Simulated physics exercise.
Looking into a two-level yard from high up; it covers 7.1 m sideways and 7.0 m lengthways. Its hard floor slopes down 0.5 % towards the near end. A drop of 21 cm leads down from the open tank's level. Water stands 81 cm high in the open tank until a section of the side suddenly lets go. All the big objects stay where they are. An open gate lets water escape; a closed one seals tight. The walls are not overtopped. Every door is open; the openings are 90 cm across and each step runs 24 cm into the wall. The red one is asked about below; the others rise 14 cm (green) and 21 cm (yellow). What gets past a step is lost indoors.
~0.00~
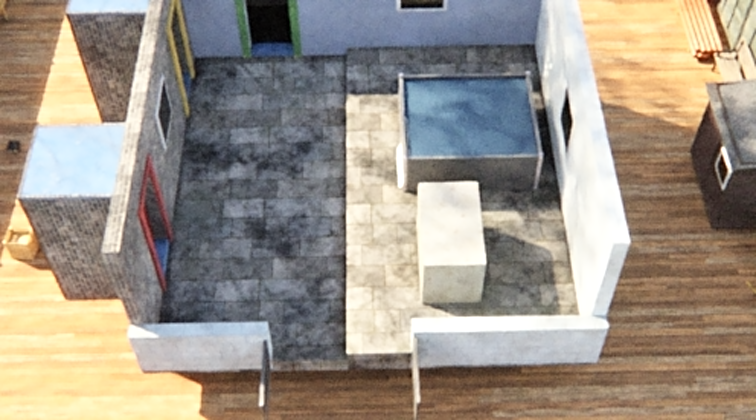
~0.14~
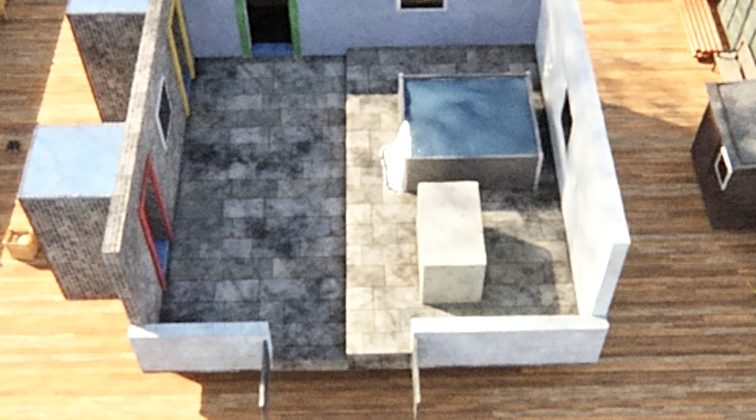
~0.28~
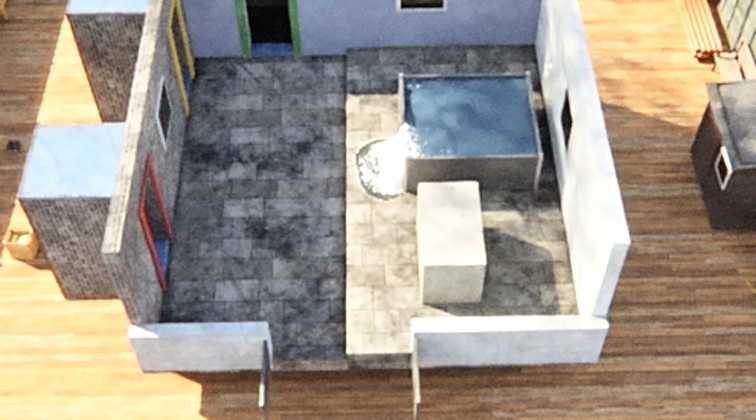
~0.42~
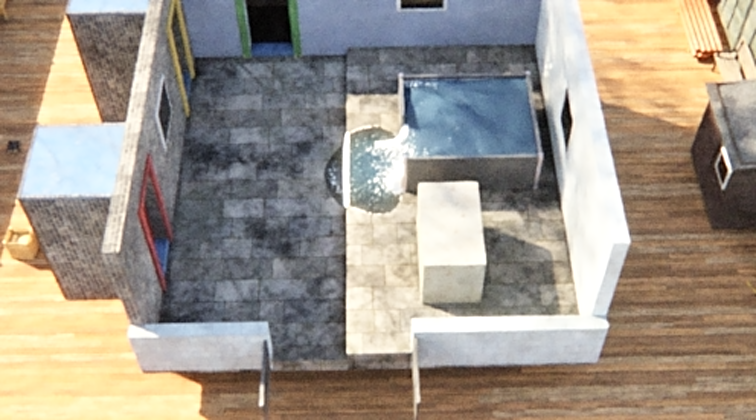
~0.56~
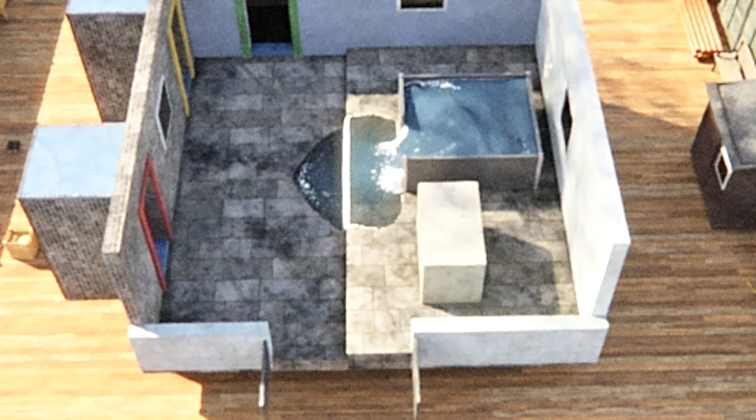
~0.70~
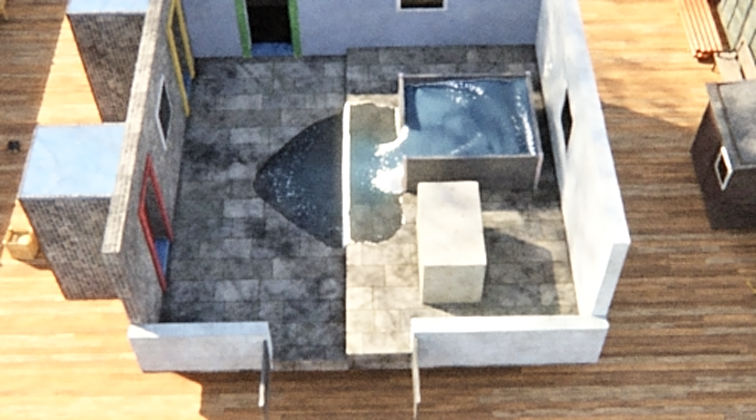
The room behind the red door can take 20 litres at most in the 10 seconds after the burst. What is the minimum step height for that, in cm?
Close to 19 cm is just enough.
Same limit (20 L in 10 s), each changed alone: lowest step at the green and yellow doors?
Roughly 8.0 cm at green and 13.0 cm at yellow.
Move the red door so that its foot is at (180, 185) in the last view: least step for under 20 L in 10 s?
About 24 cm.
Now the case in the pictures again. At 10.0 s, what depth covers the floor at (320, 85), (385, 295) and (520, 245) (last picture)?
In that order: 12, 1 and 0 cm.
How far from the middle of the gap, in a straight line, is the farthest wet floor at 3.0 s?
About 5.6 m.
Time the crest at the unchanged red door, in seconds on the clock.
At about 2.2 s.
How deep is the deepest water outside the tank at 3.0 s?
Roughly 37 cm.
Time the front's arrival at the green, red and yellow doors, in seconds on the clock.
Green 2.2 s, red 1.6 s, yellow 1.8 s.
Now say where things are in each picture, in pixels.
In the first picture, still water, 81 cm deep, in the open tank at (468, 117); the red door at (156, 229) is dry.
In the second picture, water pours out at (405, 156) and has run 0.4 m, to (385, 159); about 10 cm deep outside, 81 cm at the back.
In the third picture, the front is at (360, 170), 0.8 m from the gap at (405, 158); 0.9 m2 of floor is wet, 81 cm left at the back.
In the fourth picture, the front is at (328, 177), 1.4 m from the gap at (405, 159); 2.1 m2 of floor is wet, 81 cm left at the back.
In the fifth picture, the gap is at (405, 159), the front 2.0 m out at (299, 185); the back of the open tank holds 81 cm.
In the sixth picture, water pours out at (405, 159) and has run 2.8 m, to (258, 186); about 5 cm deep outside, 75 cm at the back; 2.2 m in a straight line remain to the red door at (156, 229).
After 1.4 s water covers 35 % of the floor, deepest (48 cm) near (399, 171); it has not reached the red door.
After 3.0 s water covers 50 % of the floor, deepest (37 cm) near (160, 323); 22 cm at the red door, 39 litres in over its 14 cm step.
After 10.0 s water covers 55 % of the floor, deepest (20 cm) near (156, 351); 15 cm at the red door, 71 litres in over its 14 cm step.
At the red door as built, the water arrived by 1.6 s and peaked near 25 cm at 2.2 s.
With a step of 16 cm, 45 litres would have come in within the 10 s; with 22 cm, 6 litres. So under 20 litres takes about 19 cm.
